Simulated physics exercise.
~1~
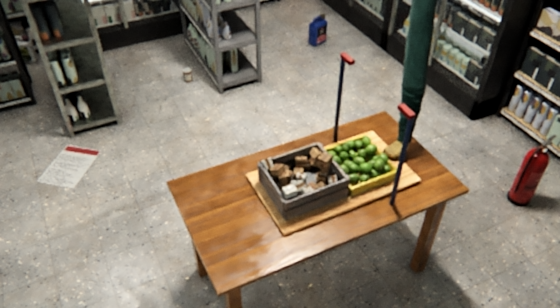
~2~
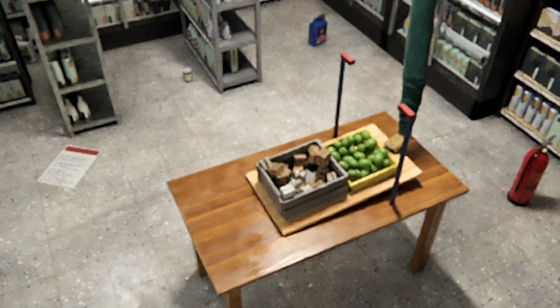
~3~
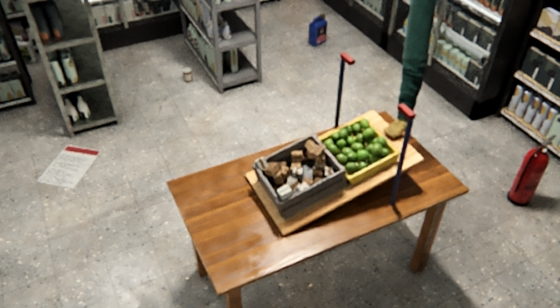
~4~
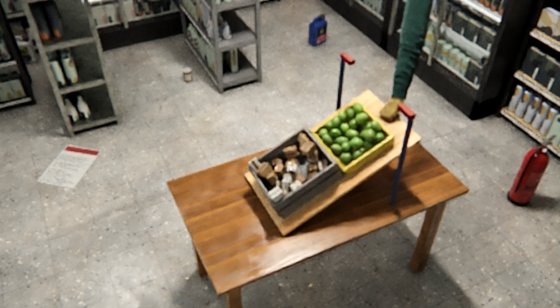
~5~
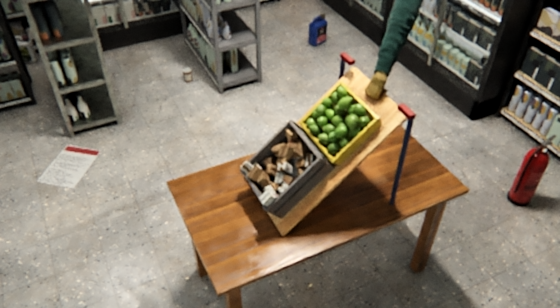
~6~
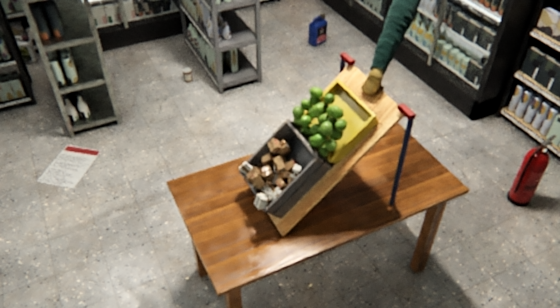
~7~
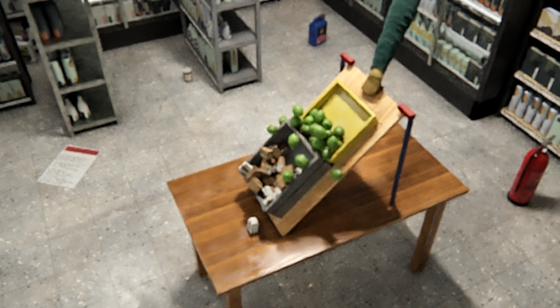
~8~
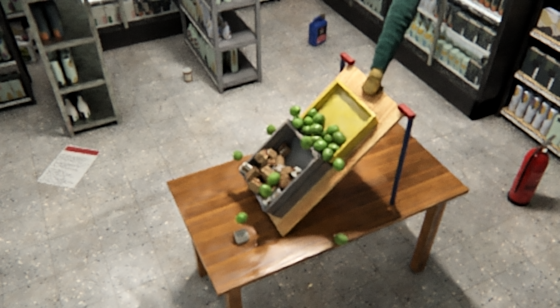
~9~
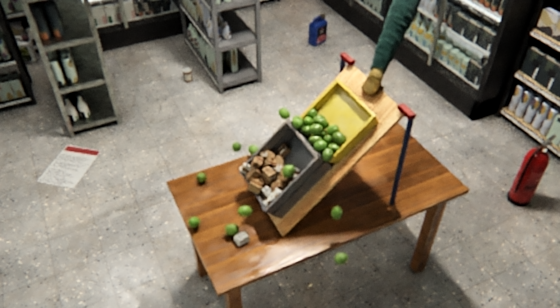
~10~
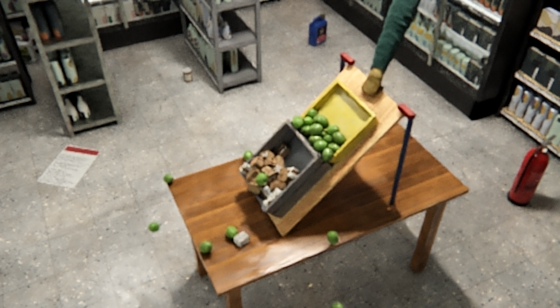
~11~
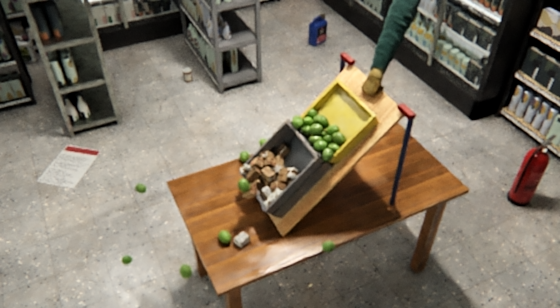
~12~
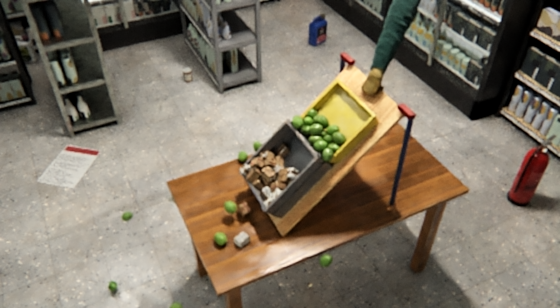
At first, a board lies on a wooden table in a shop-like room, carrying a grey crate of small brown and pale parcels and a yellow crate of green limes. A green-sleeved arm with a gloved hand lifts the board's right end, tilting it ever more steeply until it meets the red-topped stops. Limes then surge out of the yellow crate, some landing among the parcels, while others bounce across the table with a pale parcel. Several limes drop to the floor and roll. Finally, the board stays steeply tilted, with many limes still bunched in the yellow crate's lower end.
